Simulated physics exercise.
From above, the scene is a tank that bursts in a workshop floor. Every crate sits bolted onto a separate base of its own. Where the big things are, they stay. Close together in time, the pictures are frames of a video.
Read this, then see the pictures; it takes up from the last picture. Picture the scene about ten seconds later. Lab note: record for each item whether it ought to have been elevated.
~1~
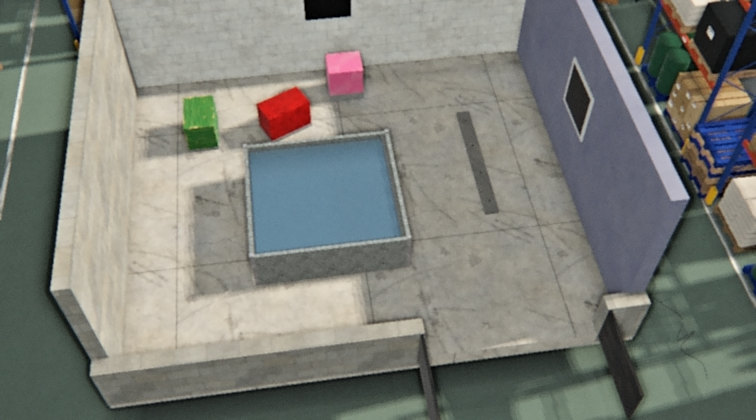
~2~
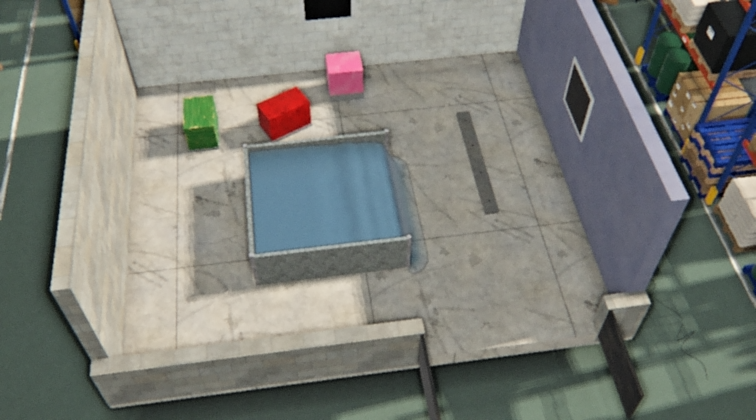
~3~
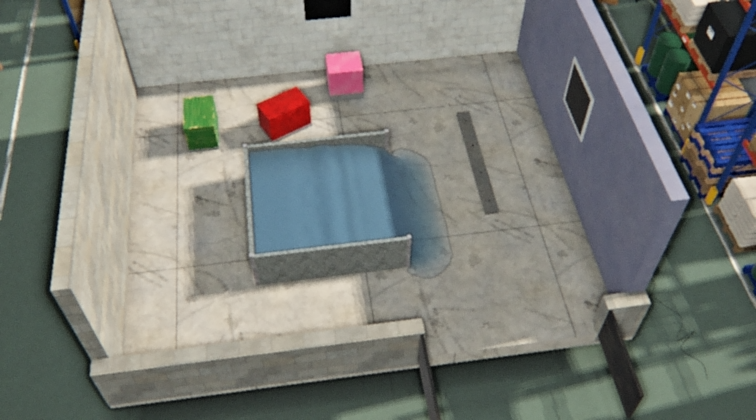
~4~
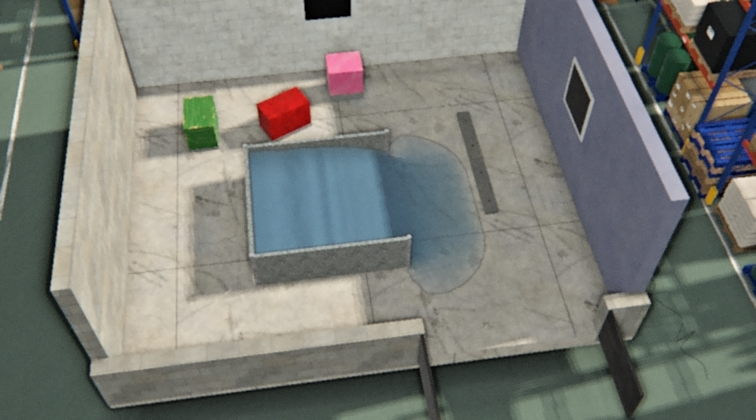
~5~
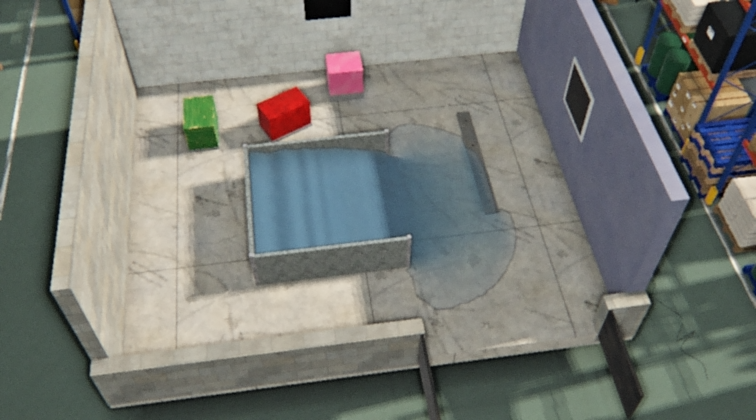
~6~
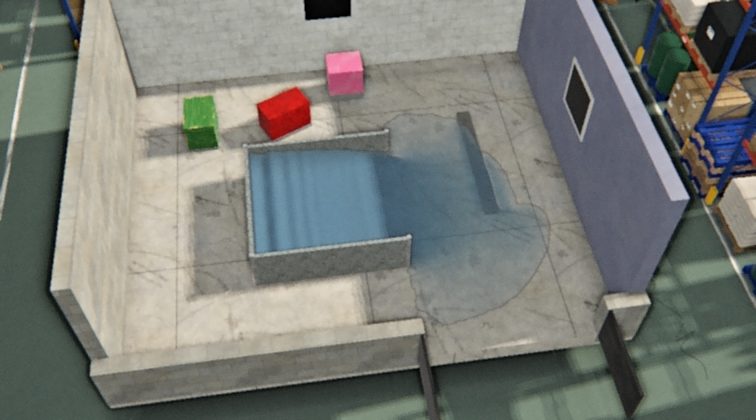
Result: The green crate has too short a plinth, the pink crate has too short a plinth, the red crate has too short a plinth.
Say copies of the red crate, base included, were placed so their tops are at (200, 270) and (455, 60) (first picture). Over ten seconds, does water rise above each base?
First is never reached; second is reached.
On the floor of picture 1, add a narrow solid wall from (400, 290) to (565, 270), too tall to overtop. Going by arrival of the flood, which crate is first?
Answer: The pink one.
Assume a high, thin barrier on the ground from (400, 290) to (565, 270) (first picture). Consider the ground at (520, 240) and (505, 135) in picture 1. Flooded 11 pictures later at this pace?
Reached, reached.
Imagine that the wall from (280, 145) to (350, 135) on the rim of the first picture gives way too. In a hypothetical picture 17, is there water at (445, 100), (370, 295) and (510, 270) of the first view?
Well, the first one's sodden, the second's left untouched, and the third's left untouched.
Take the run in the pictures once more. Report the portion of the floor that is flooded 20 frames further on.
My guess is around 40 in a hundred.
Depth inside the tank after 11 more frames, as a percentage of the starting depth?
Somewhere around 36 %, give or take.
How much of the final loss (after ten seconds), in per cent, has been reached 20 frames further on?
Near 30 in a hundred, I reckon.
A moment on, water covers 35 % of the floor; the green crate not reached, the pink crate not reached, the red crate not reached.
Next, water covers 40 % of the floor; the green crate not reached, the pink crate not reached, the red crate not reached.
Then, water covers 40 % of the floor; the green crate not reached, the pink crate not reached, the red crate not reached.
Later, water covers 70 % of the floor; the green crate water round its plinth, the pink crate water round its plinth, the red crate water round its plinth.
In the end, water covers 90 % of the floor; the green crate was topped, the pink crate was topped, the red crate was topped.
